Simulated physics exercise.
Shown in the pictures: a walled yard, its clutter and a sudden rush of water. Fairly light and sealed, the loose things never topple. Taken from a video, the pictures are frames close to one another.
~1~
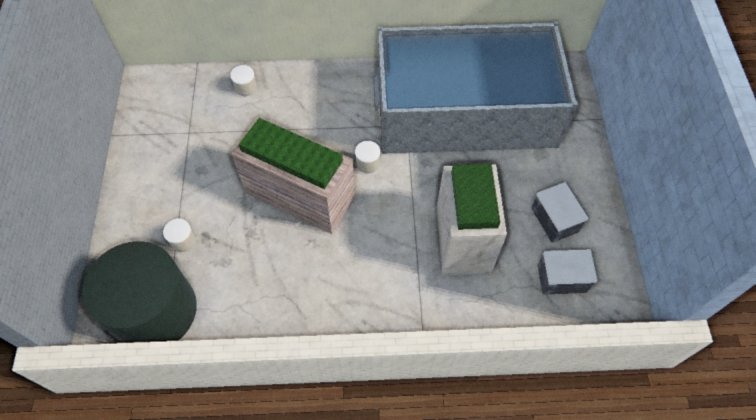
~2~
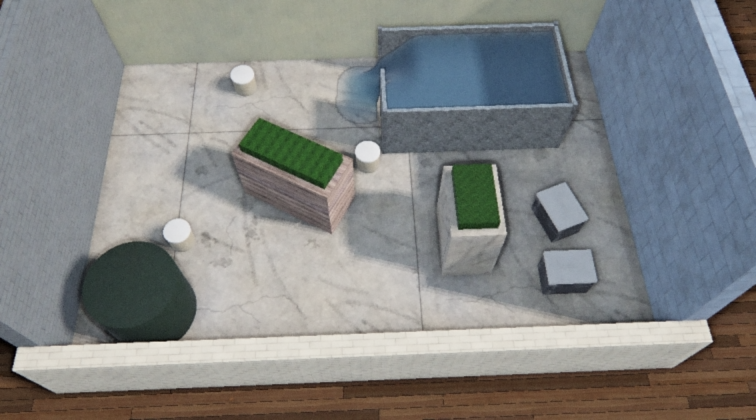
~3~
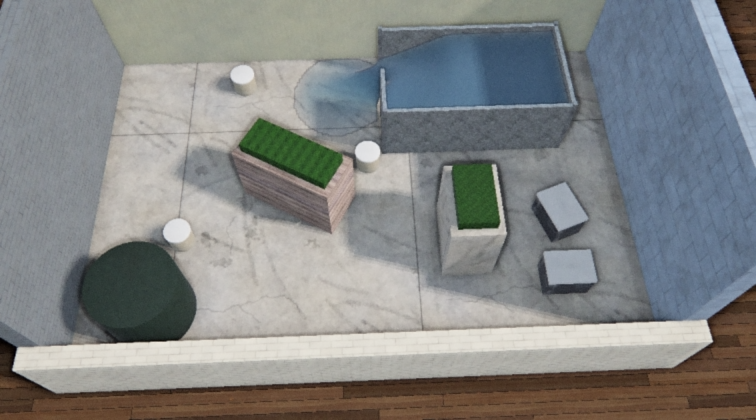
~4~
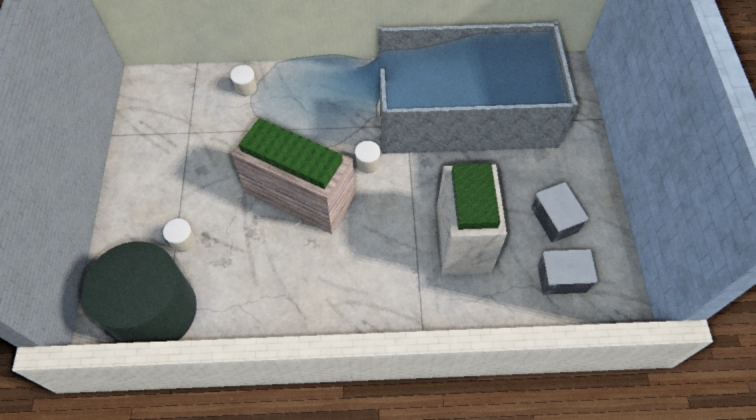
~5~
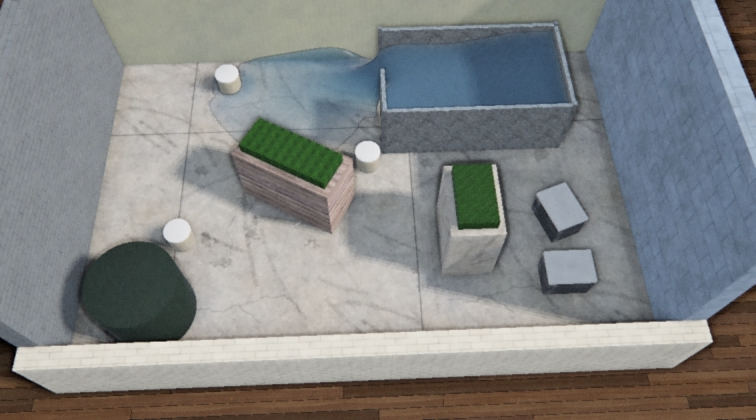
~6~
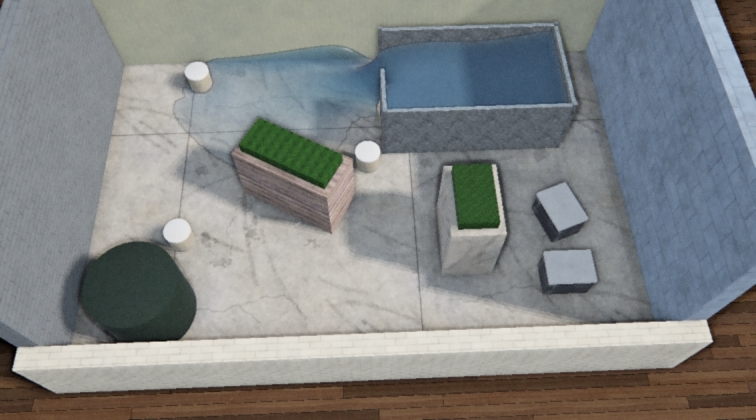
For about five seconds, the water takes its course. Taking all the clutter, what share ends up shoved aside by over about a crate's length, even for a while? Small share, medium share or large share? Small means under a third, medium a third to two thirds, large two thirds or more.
A medium share.
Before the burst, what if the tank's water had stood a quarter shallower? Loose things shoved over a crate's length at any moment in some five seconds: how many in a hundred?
Near 40 per cent of the loose things.
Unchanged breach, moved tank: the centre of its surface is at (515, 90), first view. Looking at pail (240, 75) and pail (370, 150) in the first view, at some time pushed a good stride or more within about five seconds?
Going in the order given, the first got carried that far and the second got carried that far.
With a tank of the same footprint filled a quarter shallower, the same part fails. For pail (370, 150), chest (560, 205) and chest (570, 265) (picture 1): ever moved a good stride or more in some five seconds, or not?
Result by item: Didn't cover it; didn't cover it; didn't cover it.
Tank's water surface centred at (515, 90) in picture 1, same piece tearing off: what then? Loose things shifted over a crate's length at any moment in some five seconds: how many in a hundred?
Something like 60 in a hundred.
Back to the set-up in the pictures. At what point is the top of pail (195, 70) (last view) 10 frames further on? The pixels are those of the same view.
(110, 77).
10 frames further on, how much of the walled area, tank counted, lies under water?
Estimate: Close to 40 in a hundred.
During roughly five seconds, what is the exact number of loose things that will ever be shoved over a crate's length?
The figure is 2.
A moment on, 1 of 5 are well off their spots; 0 afloat.
Next, 1 of 5 are well off their spots; 1 afloat.
Later, 2 of 5 are well off their spots; 2 afloat.
In the end, 2 of 5 are well off their spots, and 2 have been at some point; 2 afloat.
